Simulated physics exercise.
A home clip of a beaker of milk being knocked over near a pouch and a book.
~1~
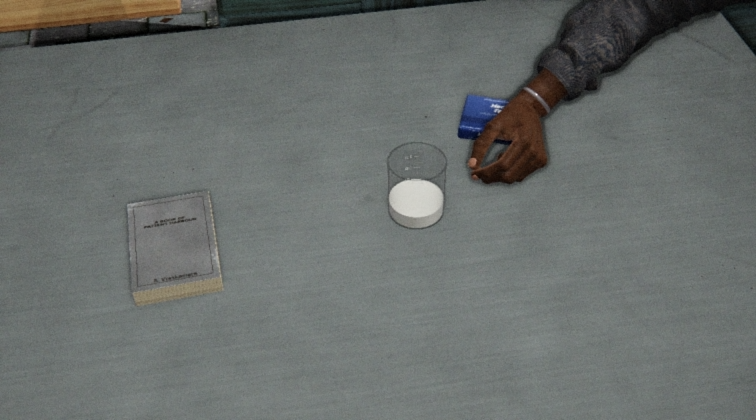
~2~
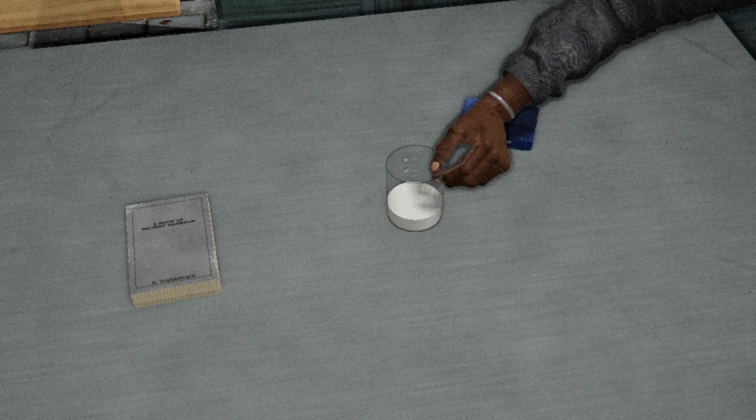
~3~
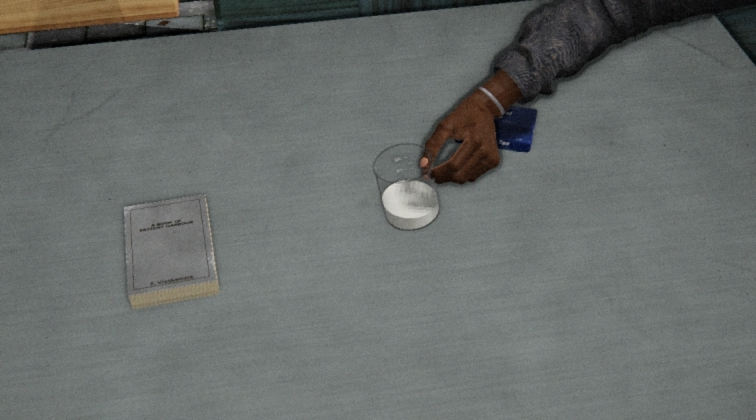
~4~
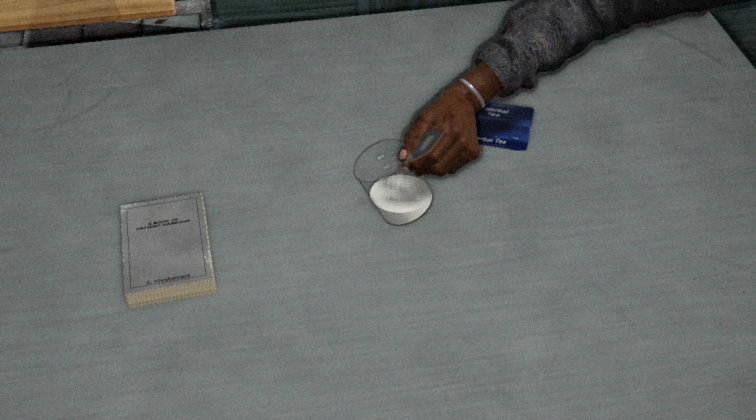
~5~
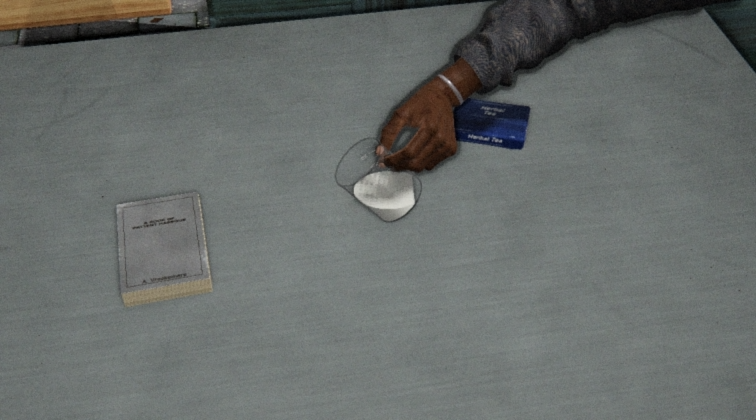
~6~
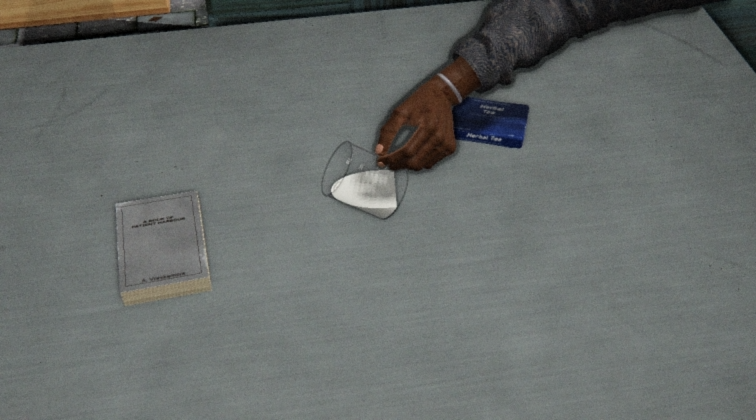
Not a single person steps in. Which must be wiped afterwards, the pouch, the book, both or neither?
Pouch comes out dry, book becomes wet.
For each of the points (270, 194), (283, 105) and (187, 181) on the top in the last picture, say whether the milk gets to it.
Going through them: Spilled on for the first, spill-free for the next, spilled on for the last.
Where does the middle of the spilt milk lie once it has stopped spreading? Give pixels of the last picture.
(204, 205).
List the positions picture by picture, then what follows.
In the first frame, it stands upright; beaker (417, 185) about a quarter full; pouch (500, 115); book (172, 239).
The second frame shows fingers against its side; beaker about a quarter full, surface at (415, 201).
The third frame shows fingers against its side; beaker (407, 187) about a quarter full; book (168, 242).
The fourth frame shows fingers against its side; beaker (393, 182) tipped 25°; pouch (494, 118).
The fifth frame shows fingers against its side; beaker (378, 180) tipped 40°.
In the sixth frame, it is falling; beaker (364, 181) tipped 55°; pouch (489, 116); book (160, 239).
A moment on, the puddle covers about as much as a saucer; the pouch is untouched; the book is reached.
Further on, the puddle covers about as much as a plate; the pouch is untouched; the book is reached.
When it is over, the puddle covers about as much as a plate; the pouch is untouched; the book is reached.
